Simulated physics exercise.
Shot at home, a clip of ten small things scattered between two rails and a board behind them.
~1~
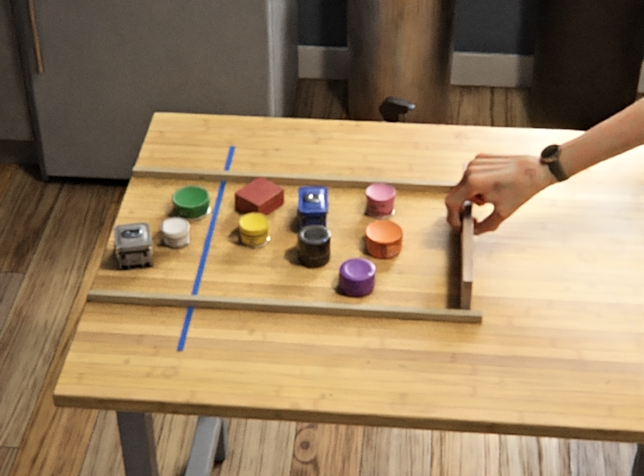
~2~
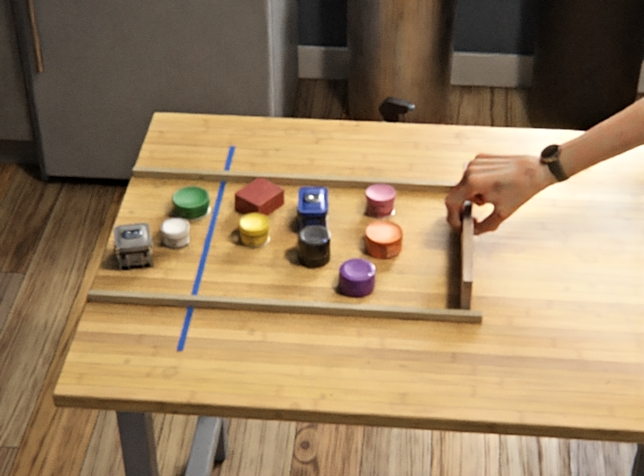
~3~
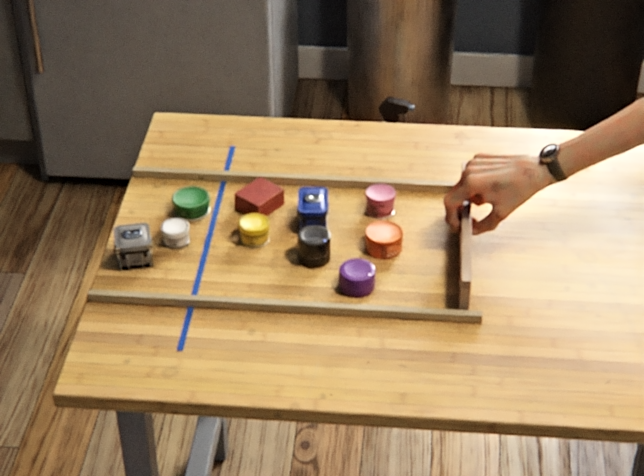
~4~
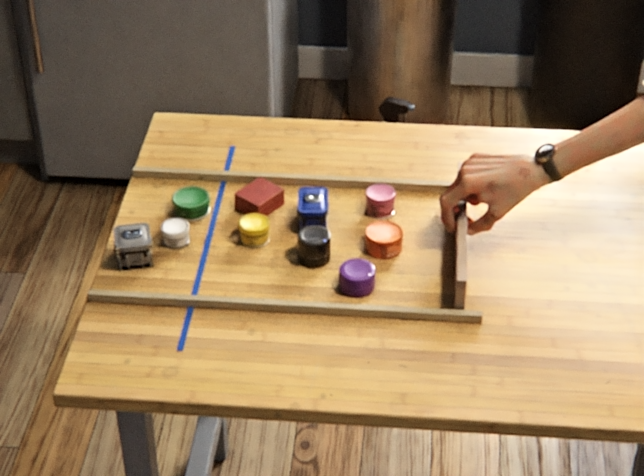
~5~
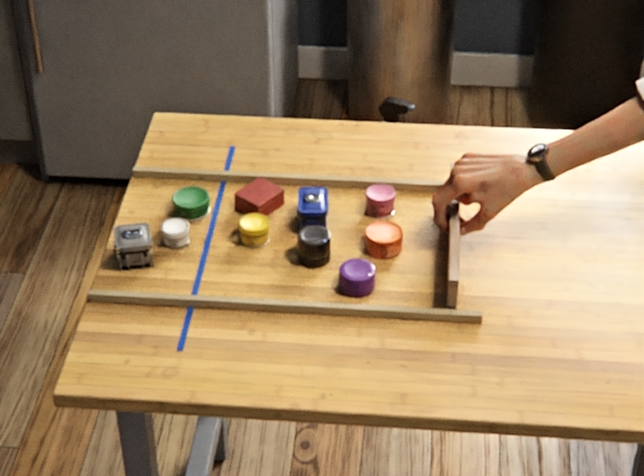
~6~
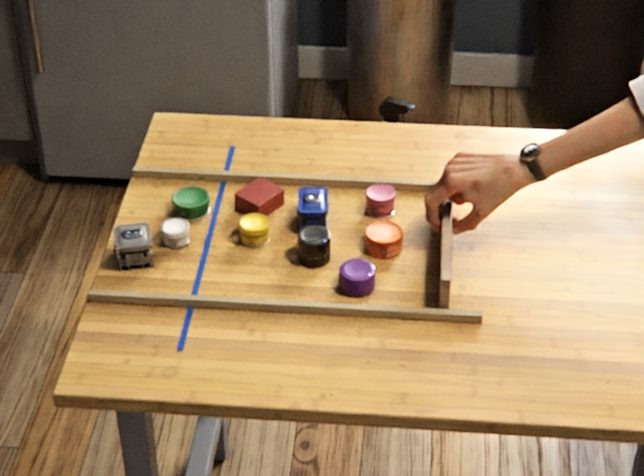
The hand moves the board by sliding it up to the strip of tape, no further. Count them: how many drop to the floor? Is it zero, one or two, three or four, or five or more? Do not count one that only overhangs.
Drops: None.
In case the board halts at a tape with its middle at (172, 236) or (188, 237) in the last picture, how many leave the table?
Respectively 1 and 0.
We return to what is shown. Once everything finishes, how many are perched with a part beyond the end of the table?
The overhang total is 1.
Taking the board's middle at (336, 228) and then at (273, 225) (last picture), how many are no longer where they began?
That makes 5 at the first spot and 7 at the second.
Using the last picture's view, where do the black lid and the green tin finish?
The black lid at (187, 247), the green tin at (150, 212).
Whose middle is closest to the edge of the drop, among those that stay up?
Grey case.
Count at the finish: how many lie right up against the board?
It is in contact with 4.
Soon after, none off yet; grey case at rest near (133, 246); white tin at rest near (176, 234); green tin at rest near (191, 204).
At rest, the number that fall off is zero.
